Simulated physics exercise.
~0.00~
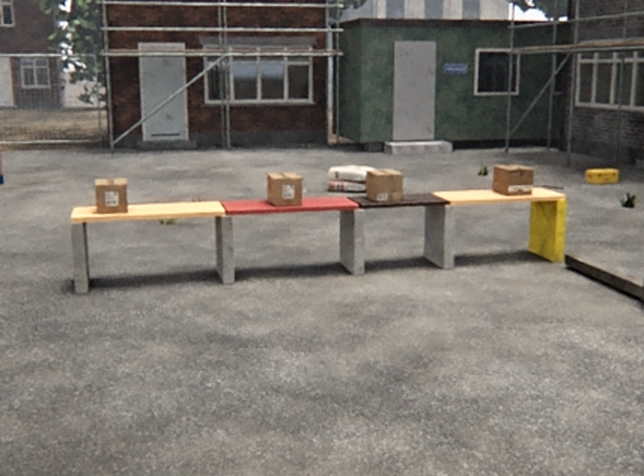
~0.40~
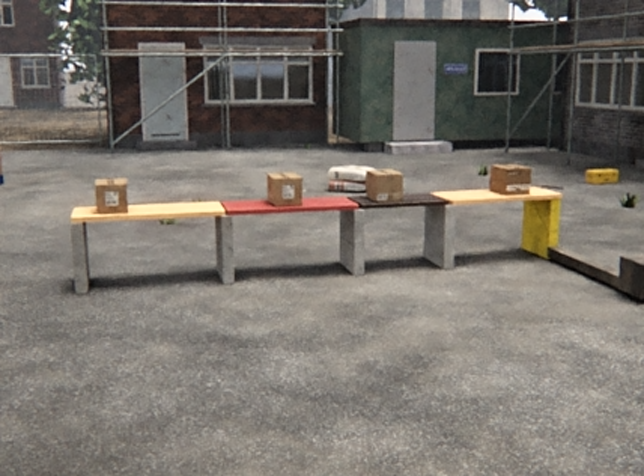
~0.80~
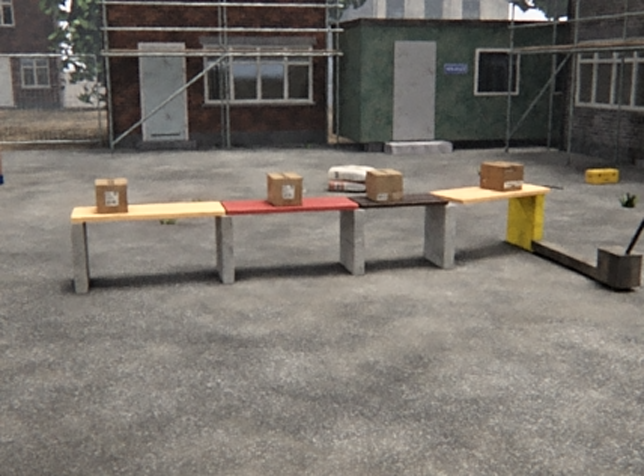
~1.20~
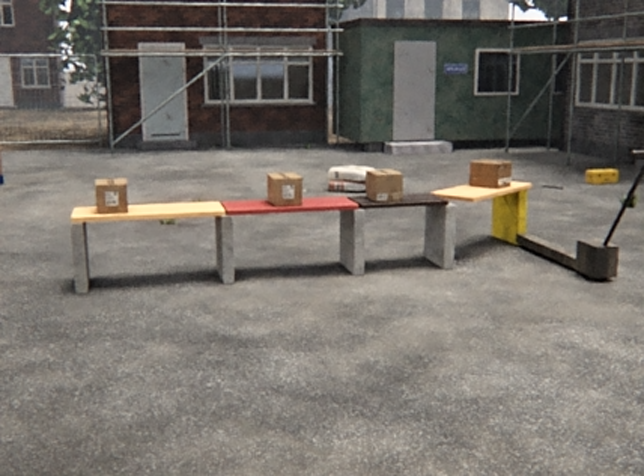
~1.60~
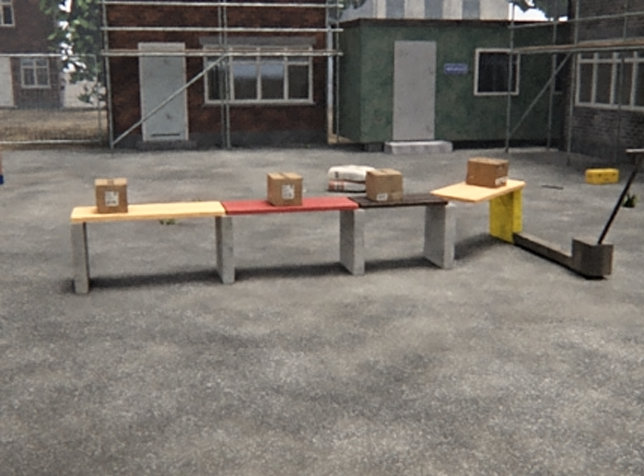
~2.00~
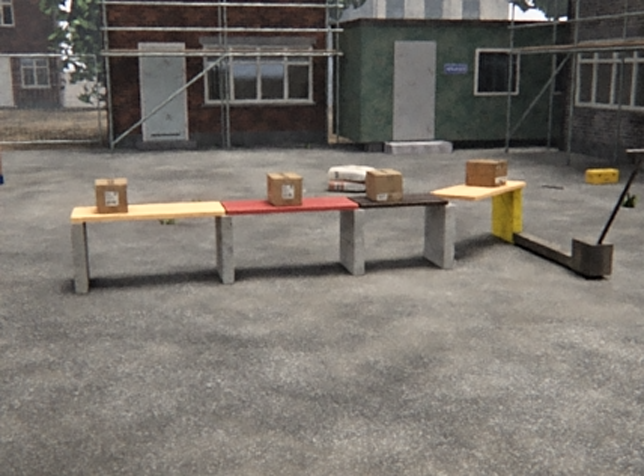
Yellow upright at the right end of a makeshift plank rack being pushed left by a low jack, boards and boxes staying up.
